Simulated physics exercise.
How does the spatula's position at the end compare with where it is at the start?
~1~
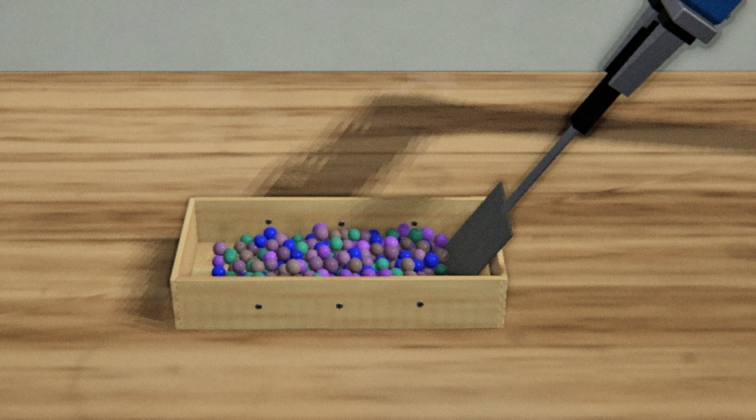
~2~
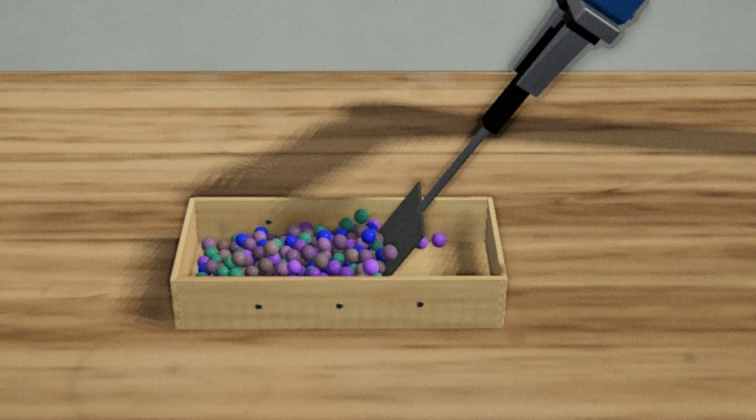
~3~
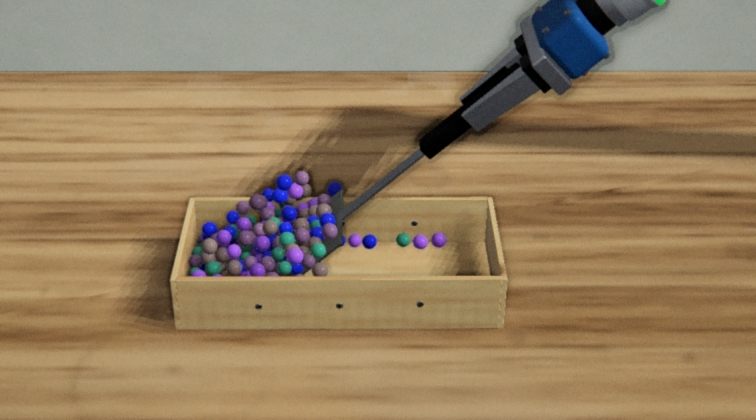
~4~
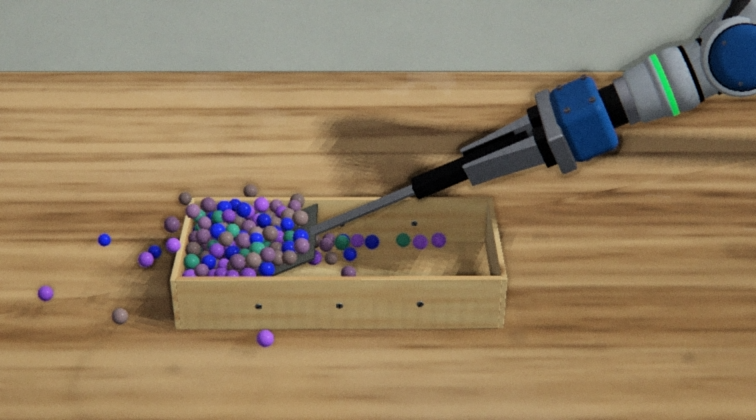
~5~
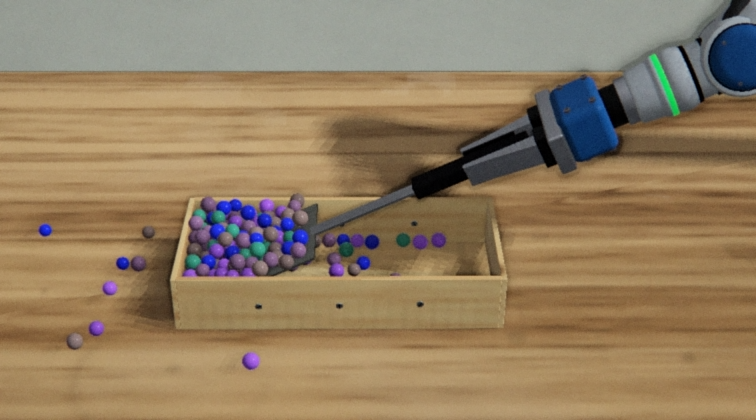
It starts at the right end of the trough and ends well to the left, with its blade against the heap of sweets in the left half.
